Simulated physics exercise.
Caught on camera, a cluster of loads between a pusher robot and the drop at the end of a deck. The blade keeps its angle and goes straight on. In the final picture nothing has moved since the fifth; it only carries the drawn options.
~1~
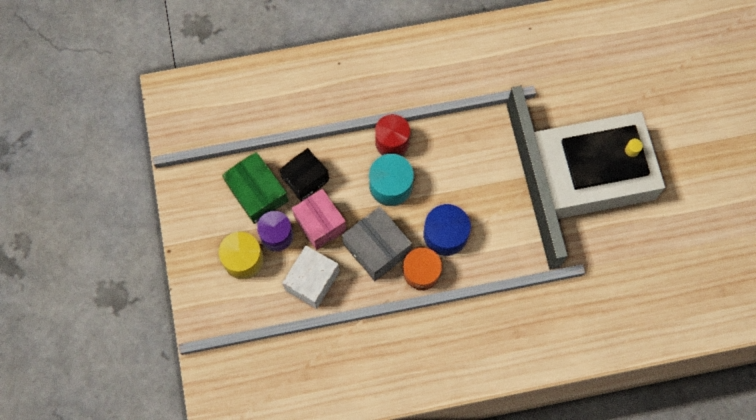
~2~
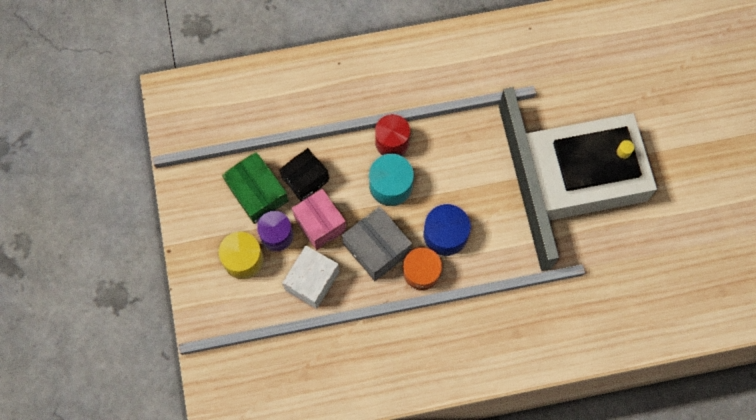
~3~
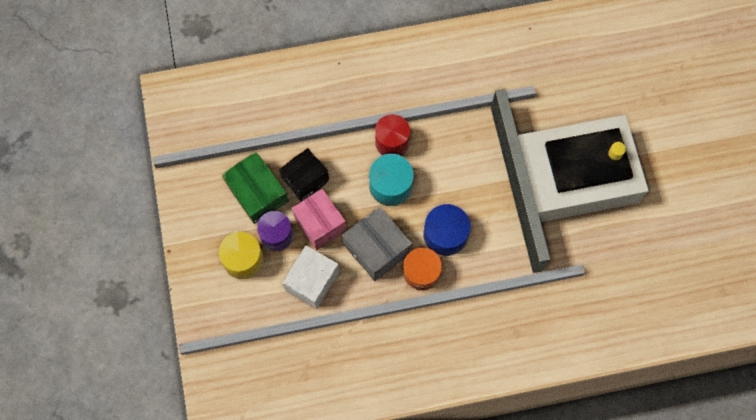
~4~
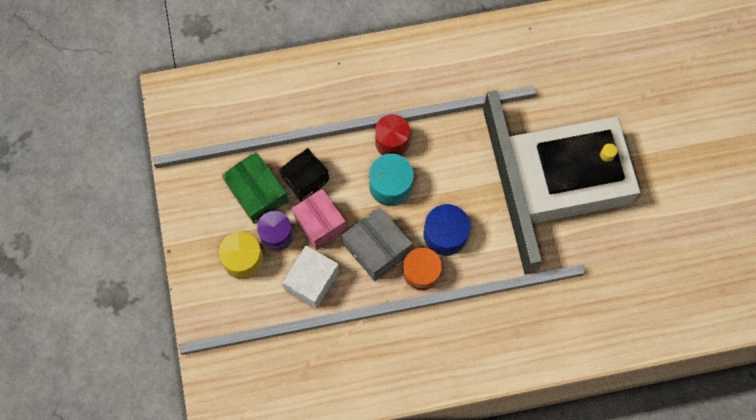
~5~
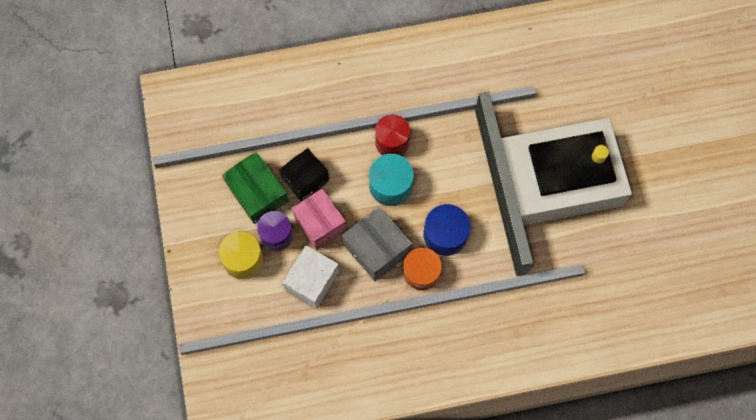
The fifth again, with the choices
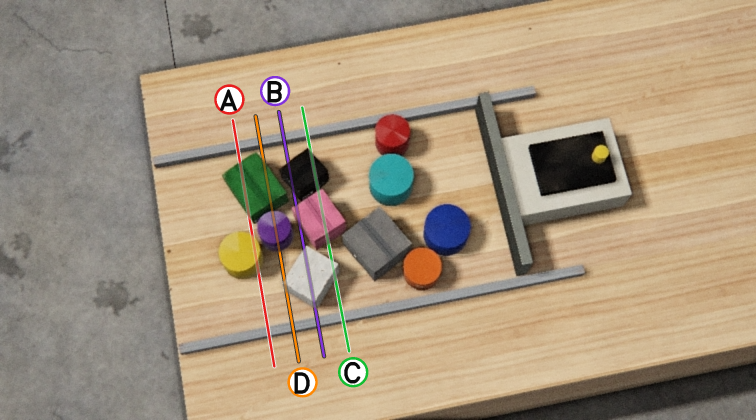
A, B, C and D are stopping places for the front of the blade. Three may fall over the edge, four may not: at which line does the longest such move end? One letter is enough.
At A, and not beyond.
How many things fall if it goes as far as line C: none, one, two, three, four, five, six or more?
By then, none.
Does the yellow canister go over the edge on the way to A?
By then, yes.
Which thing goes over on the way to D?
It is the yellow canister.
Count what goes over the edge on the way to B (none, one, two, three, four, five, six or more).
By then, none.
On the marked copy, A at (253, 238); B at (301, 229); C at (325, 225); D at (276, 234).
Following A. Soon after the start, robot (477, 181); red canister (377, 140); orange pail (406, 277).
Later, robot (387, 198); yellow canister (210, 272); white crate (229, 305).
In the end, robot (315, 212); yellow canister over the edge; white crate over the edge; three fallen.
As for the rest, B is within the limit but short; C is within the limit but short; D is within the limit but short.
